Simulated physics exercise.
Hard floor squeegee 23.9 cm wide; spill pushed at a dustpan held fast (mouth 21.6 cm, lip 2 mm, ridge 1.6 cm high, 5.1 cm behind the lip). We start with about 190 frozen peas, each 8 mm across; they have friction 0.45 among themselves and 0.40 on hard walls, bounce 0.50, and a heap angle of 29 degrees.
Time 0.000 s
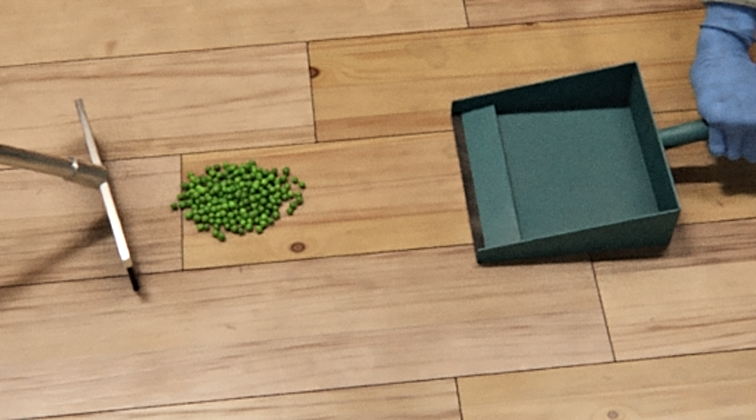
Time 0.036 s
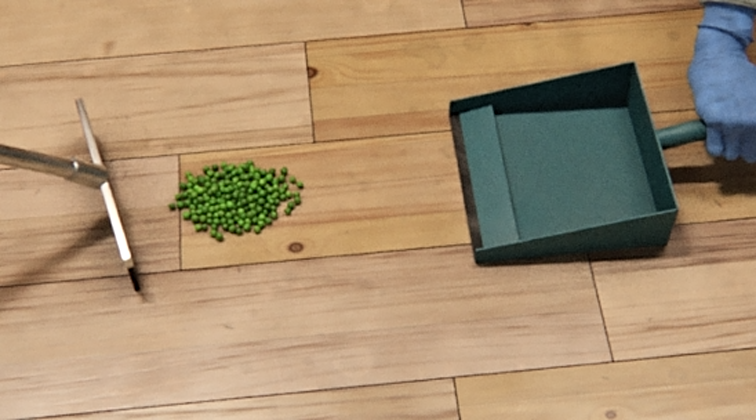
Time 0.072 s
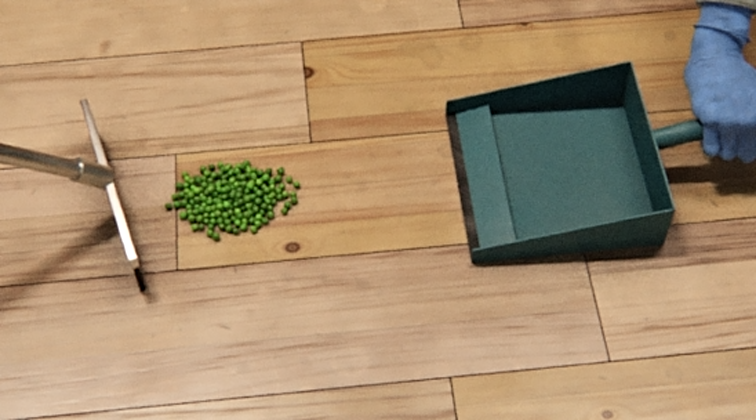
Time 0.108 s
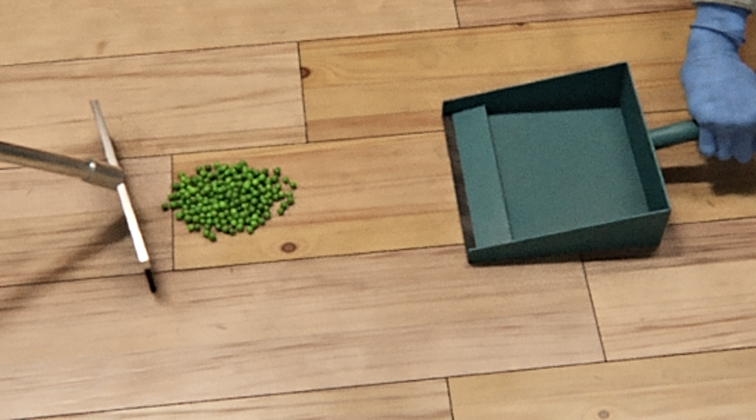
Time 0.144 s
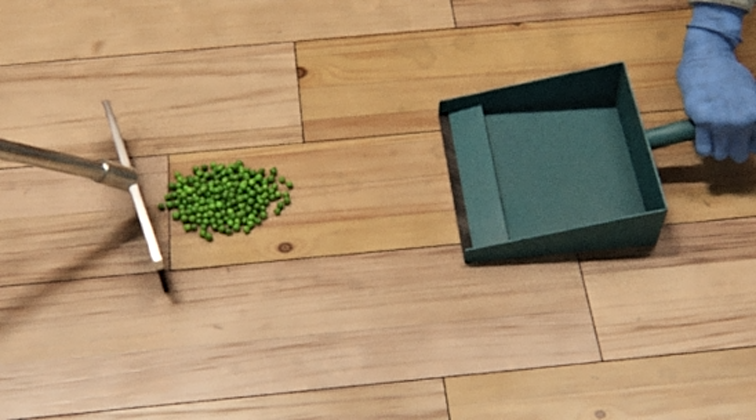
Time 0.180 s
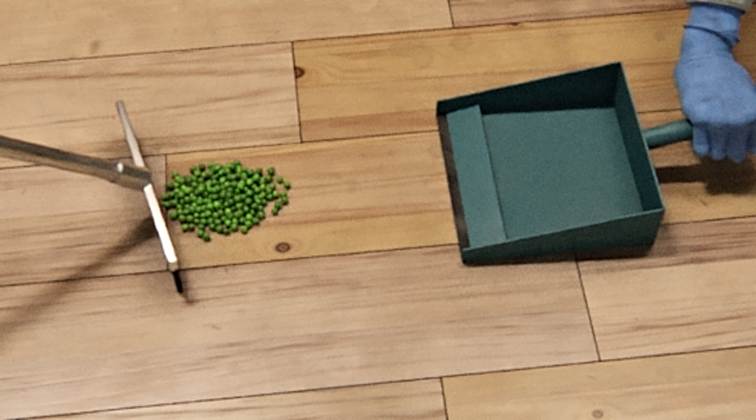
Green peas lying in a heap on a wooden floor, a squeegee sliding right up to them, a gloved hand gripping a dustpan.
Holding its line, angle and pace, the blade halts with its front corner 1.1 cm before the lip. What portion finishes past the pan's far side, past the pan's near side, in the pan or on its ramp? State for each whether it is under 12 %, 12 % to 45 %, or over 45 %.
Far side: 12 % to 45 %; near side: Under 12 %; pan: Under 12 %.
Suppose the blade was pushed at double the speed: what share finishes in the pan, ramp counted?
Then near 35 in a hundred.
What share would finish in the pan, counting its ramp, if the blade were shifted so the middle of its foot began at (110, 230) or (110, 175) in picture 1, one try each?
About 5 and 15 per cent.
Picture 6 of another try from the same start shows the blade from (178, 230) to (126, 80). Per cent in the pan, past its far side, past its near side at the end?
Pan 10, far 50, near 5.
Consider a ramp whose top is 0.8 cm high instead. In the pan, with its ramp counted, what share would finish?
Estimate with the new ramp: Some 10 in a hundred.
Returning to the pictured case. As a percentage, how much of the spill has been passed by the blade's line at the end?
Estimate: About 10 %.
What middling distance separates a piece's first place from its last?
It works out to roughly 24 cm.
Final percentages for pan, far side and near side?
Result in %: Far side 20, near side 5, pan 5.
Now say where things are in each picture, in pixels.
Blade from (127, 262) to (80, 108), moved 0.0 cm, 0 of the pieces shifted so far; middle of the pieces at (239, 193); pan at (572, 175), in the first frame.
Blade from (128, 262) to (81, 108), moved 0.3 cm, 0 of the pieces shifted so far; middle of the pieces at (237, 193), in the second frame.
Blade from (134, 262) to (86, 108), moved 1.3 cm, 0 of the pieces shifted so far; middle of the pieces at (234, 193), in the third frame.
Blade from (145, 263) to (96, 109), moved 3.0 cm, 0 of the pieces shifted so far; middle of the pieces at (230, 193), in the fourth frame.
Blade from (159, 264) to (108, 109), moved 4.8 cm, 0 of the pieces shifted so far; middle of the pieces at (226, 193), in the fifth frame.
Blade from (174, 265) to (121, 110), moved 6.7 cm, 0 of the pieces shifted so far; middle of the pieces at (224, 193); pan at (557, 175). The blade's pace is about 0.51 m/s, heading 9 degrees towards the viewer's side, in the sixth frame.
After 0.47 s, middle of the blade 20 cm from the lip; 0 % over the lip, far side 5 %, near side 0 %.
After 0.67 s, middle of the blade 10 cm from the lip; 0 % over the lip, far side 15 %, near side 0 %.
After 0.98 s, middle of the blade 4 cm from the lip; 10 % over the lip, far side 20 %, near side 5 %.
By 1.6 s all is still; far side 20 %, near side 5 %, pan 5 %, in front of the lip or behind the blade 70 %.
